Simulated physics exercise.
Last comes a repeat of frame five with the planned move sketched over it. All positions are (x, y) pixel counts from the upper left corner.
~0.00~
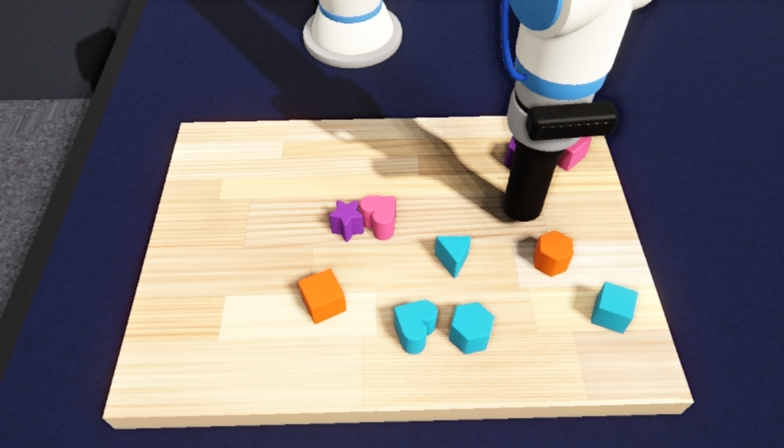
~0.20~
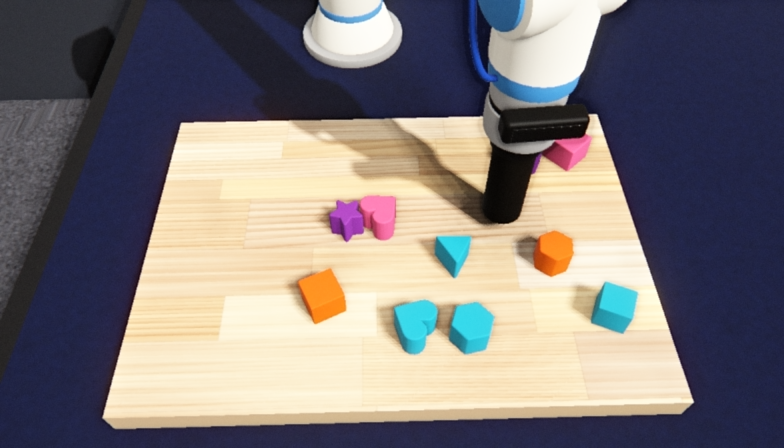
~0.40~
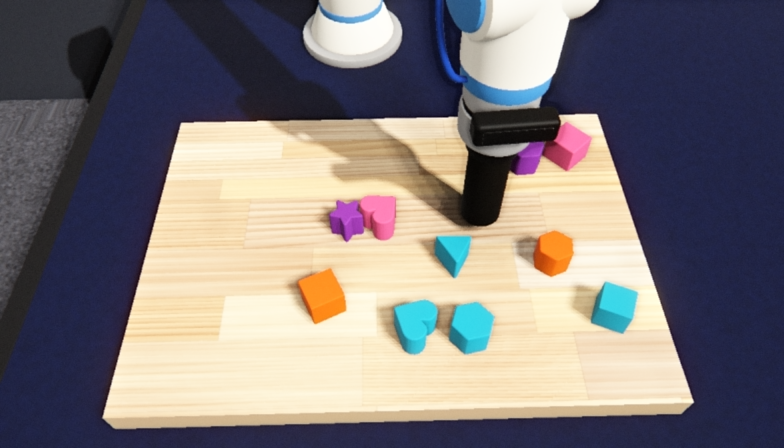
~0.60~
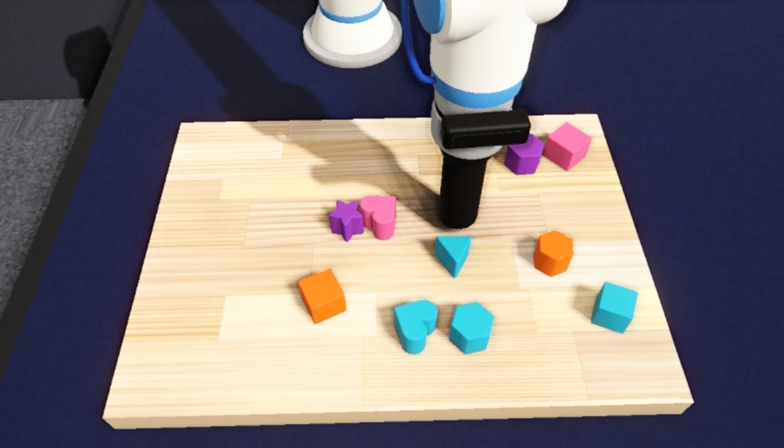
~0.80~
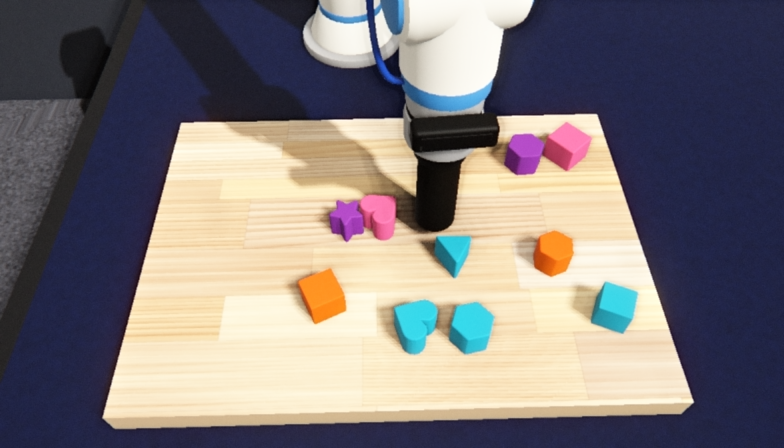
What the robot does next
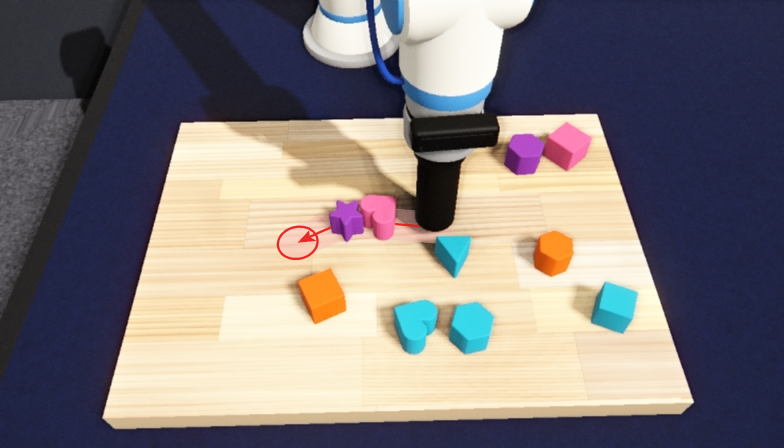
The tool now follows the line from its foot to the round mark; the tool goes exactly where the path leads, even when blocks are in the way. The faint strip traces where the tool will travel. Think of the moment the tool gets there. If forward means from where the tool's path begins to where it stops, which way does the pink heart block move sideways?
Displaced right.
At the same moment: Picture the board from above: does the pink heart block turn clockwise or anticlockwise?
Viewed from overhead, the pink heart block winds up turned clockwise.
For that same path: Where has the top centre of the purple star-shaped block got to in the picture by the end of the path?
By then it is at (254, 230).
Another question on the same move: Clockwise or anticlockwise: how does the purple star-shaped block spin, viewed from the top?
The block spins anticlockwise.
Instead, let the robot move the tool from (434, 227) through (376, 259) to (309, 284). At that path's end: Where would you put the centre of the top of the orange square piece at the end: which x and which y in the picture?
I'd guess (306, 302).
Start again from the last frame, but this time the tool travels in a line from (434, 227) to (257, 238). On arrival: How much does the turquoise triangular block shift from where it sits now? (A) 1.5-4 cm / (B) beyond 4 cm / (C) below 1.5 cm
C (below 1.5 cm)
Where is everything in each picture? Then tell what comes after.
In the first picture, lower end of the tool at (522, 207), tops of blocks, purple star-shaped block at (346, 211), pink heart block at (380, 206), turquoise triangular block at (455, 244).
In the second picture, tool at (501, 209), blocks as before.
In the third picture, tool at (480, 212), blocks as before.
In the fourth picture, tool at (458, 214), blocks as before.
In the fifth picture, tool at (435, 217), purple star-shaped block at (346, 211), pink heart block at (380, 206), turquoise triangular block at (455, 244).
The drawn path runs from (434, 227) through (387, 223) and (341, 225) to (298, 242).
What follows on the original path. One third of the way, tool at (387, 213); purple star-shaped block at (326, 213), turned 35° anticlockwise; pink heart block at (351, 204).
Two thirds of the way, tool at (339, 214); purple star-shaped block at (284, 221), turned 85° anticlockwise; pink heart block at (303, 204).
At the end, tool at (295, 232); purple star-shaped block at (254, 230), turned 120° anticlockwise; pink heart block at (270, 206), turned 30° clockwise; turquoise triangular block not moved.
